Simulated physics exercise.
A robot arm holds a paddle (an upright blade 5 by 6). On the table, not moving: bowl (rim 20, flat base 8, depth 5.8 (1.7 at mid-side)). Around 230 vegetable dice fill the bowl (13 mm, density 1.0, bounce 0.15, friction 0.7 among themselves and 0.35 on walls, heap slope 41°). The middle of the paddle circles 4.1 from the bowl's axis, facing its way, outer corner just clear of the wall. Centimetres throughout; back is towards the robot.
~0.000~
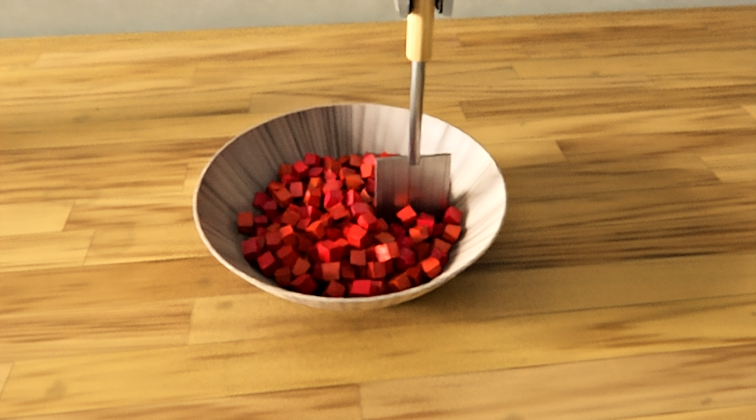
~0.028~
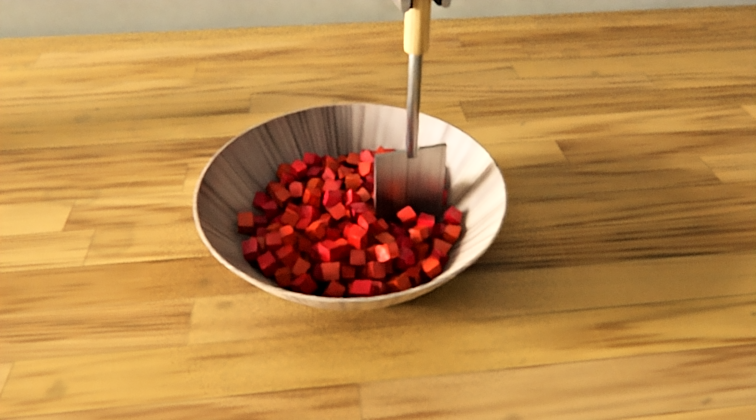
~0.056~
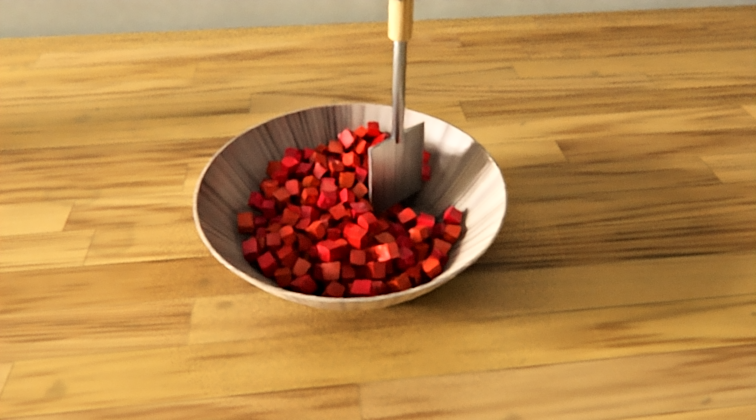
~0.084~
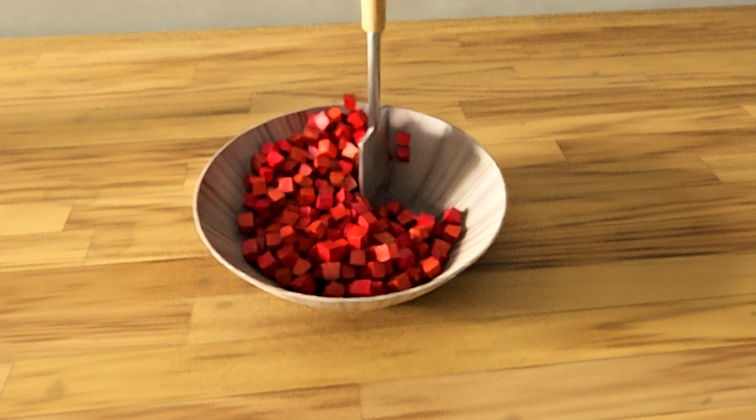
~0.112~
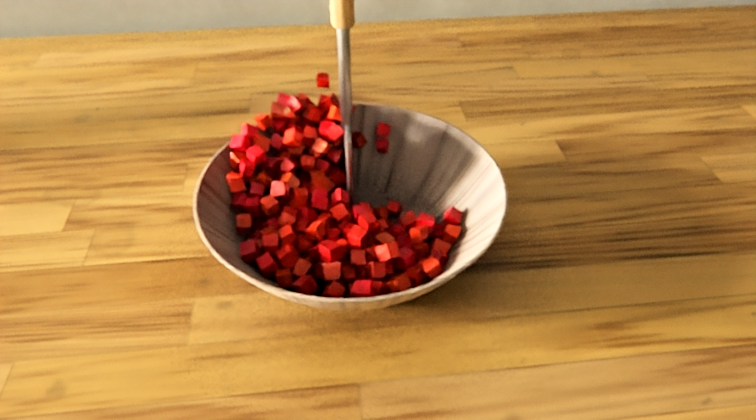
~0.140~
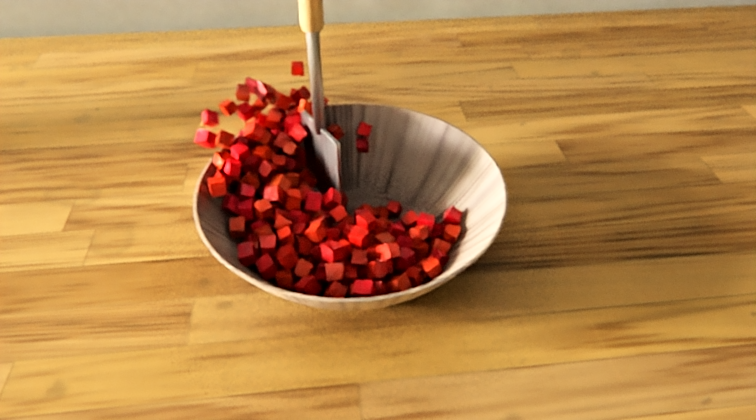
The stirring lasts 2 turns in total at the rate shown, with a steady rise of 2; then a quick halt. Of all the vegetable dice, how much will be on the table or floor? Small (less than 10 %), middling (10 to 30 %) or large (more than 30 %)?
On the table or floor the share is large, more than 30 %.
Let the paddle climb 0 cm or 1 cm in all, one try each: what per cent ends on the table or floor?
About 55 and 55 per cent.
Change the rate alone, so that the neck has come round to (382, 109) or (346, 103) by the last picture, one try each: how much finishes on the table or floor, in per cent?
Some 20 and 35 per cent.
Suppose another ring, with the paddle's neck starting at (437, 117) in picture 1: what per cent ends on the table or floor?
Some 30 per cent.
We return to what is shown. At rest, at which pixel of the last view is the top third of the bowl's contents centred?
At about (294, 220).
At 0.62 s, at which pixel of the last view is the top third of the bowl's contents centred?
Around (269, 204).
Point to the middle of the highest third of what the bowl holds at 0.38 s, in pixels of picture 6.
Around (459, 188).
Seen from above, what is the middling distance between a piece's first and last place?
About 12 cm.
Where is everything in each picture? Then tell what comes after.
In the first picture, paddle neck at (415, 137), 0° round; upper third of the load around (347, 212), from x 245 to 450, top at y 160; 233 in the bowl.
In the second picture, paddle neck at (412, 130), 10° round; upper third of the load around (352, 200), from x 245 to 450, top at y 155.
In the third picture, paddle neck at (398, 116), 35° round; upper third of the load around (346, 187), from x 245 to 450, top at y 130.
In the fourth picture, paddle neck at (374, 106), 62° round; upper third of the load around (330, 168), from x 245 to 450, top at y 100.
In the fifth picture, paddle neck at (346, 103), 89° round; upper third of the load around (304, 156), from x 235 to 450, top at y 80; 232 in the bowl, 1 in flight or on the tool.
In the sixth picture, paddle neck at (318, 107), 117° round; upper third of the load around (271, 152), from x 205 to 450, top at y 70; 223 in the bowl, 10 in flight or on the tool.
By 0.38 s, 350° round, highest piece 8 above the table; 148 in the bowl, 56 on the table or floor, 29 in flight or on the tool.
By 0.62 s, 224° round, highest piece 8 above the table; 125 in the bowl, 102 on the table or floor, 6 in flight or on the tool.
By 0.94 s, 0° round, highest piece 5 above the table; 125 in the bowl, 108 on the table or floor.
By 1.64 s, 0° round, highest piece 5 above the table; 125 in the bowl, 108 on the table or floor.
Final count, 125 in the bowl, 108 on the table or floor. That is 46 % on the table or floor.
